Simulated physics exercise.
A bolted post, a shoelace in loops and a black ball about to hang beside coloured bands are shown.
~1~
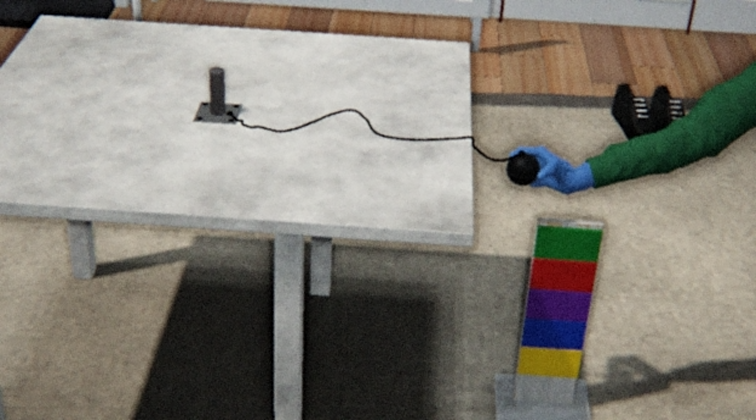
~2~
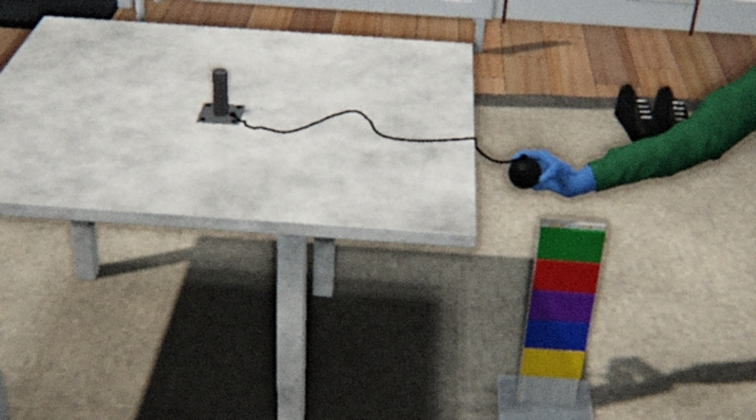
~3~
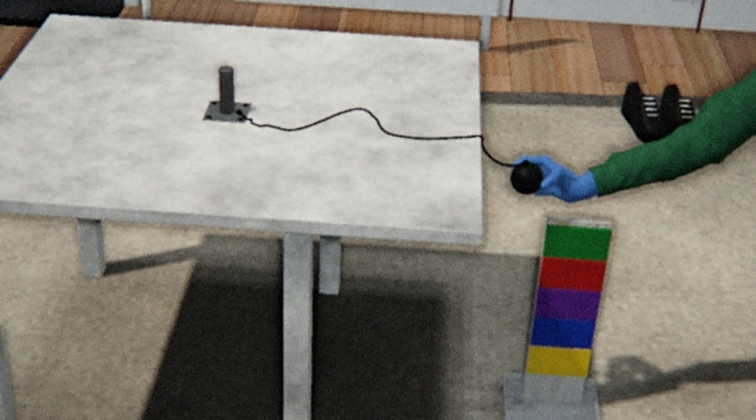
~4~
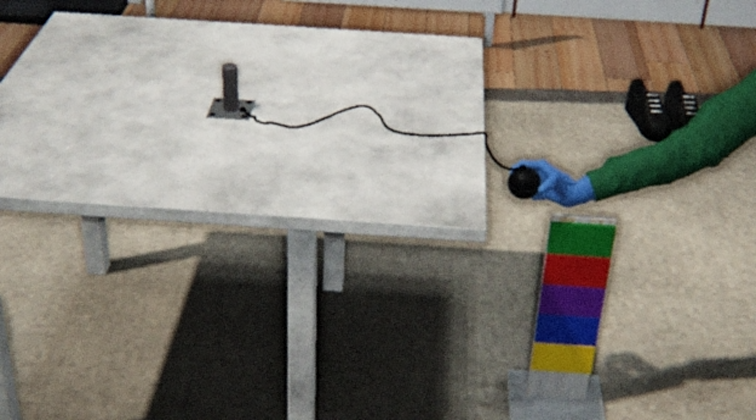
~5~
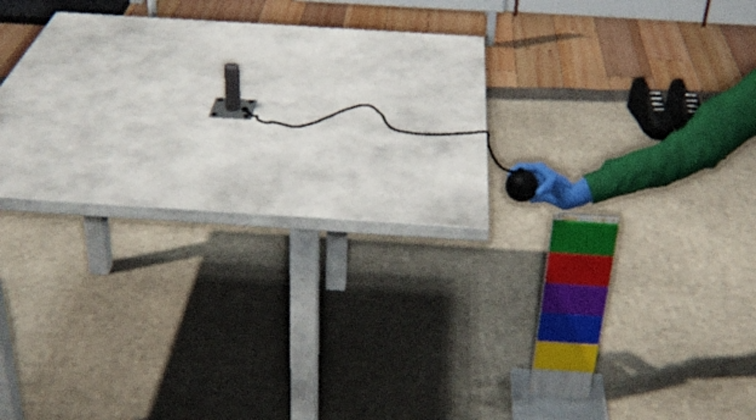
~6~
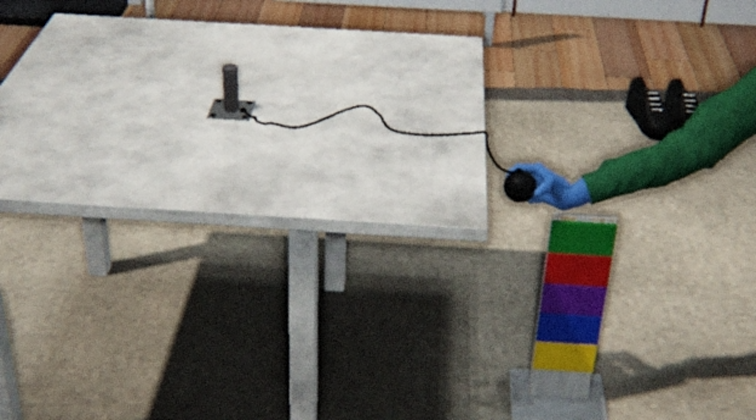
Beside a grey table, a gloved hand holding a black ball on a dark cord, lowering it slightly above coloured bands.
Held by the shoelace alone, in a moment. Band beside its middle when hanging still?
Red.
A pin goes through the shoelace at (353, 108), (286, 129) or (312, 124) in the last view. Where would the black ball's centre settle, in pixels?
First try near (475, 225), second near (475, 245), third near (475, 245).
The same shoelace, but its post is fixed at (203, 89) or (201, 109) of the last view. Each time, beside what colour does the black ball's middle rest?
Going case by case, it's green and then green.
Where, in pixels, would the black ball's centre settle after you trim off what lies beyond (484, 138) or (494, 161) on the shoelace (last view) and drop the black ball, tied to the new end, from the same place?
In order, roughly (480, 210) and (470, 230).
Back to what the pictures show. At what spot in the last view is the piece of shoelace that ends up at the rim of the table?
It sits at about (418, 135).
Soon after, ball near (473, 254); level with red.
After that, ball near (484, 258); level with red.
In the end, ball near (476, 257); level with red. Its middle rests at the red band.
